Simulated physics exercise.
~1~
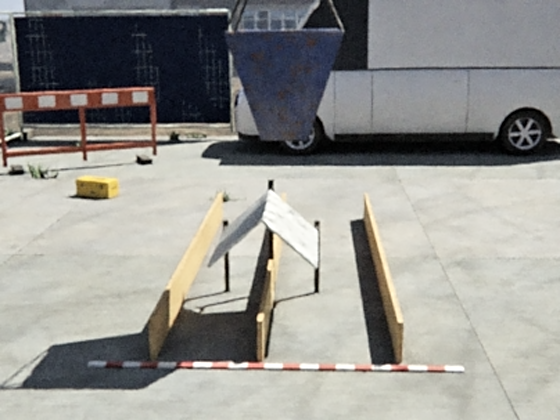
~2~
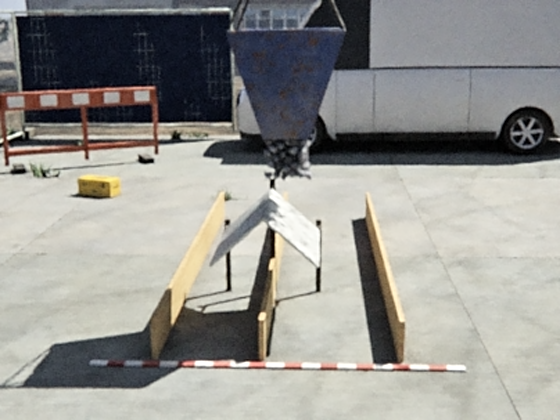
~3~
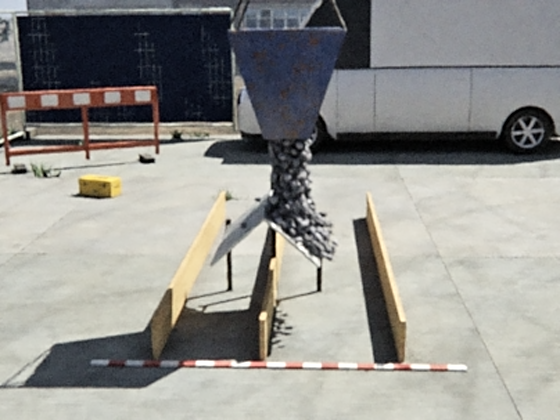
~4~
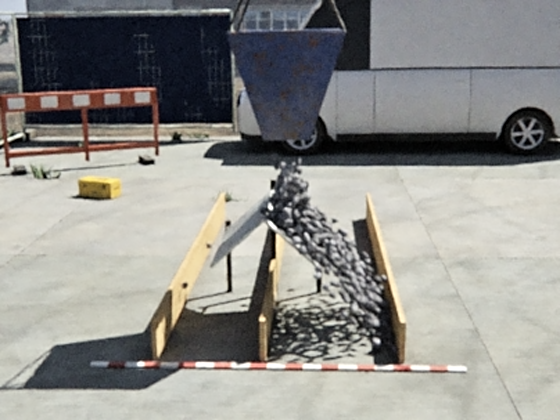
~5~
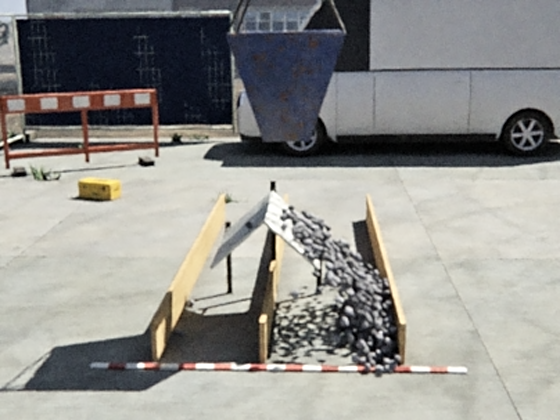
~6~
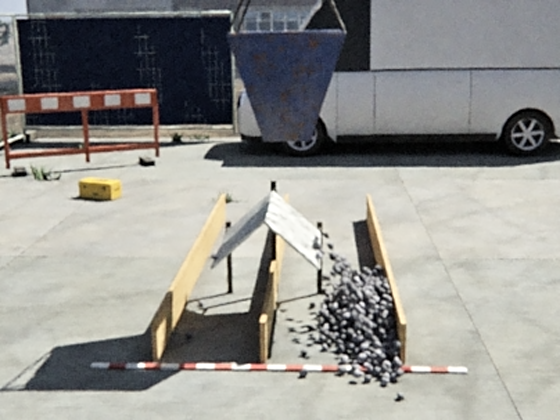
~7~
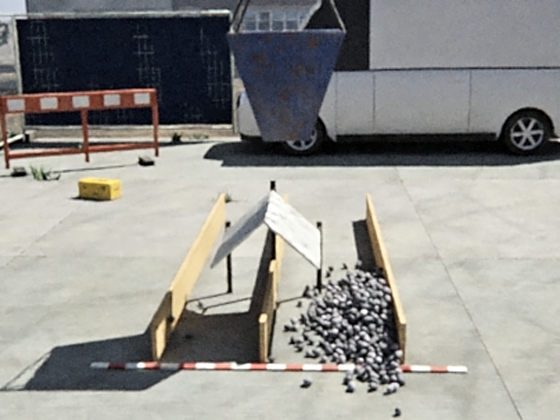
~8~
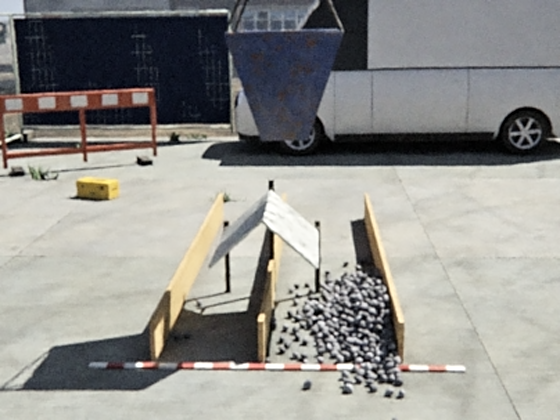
A blue skip drops grey stones that slide down the sloping steel into the right bay.
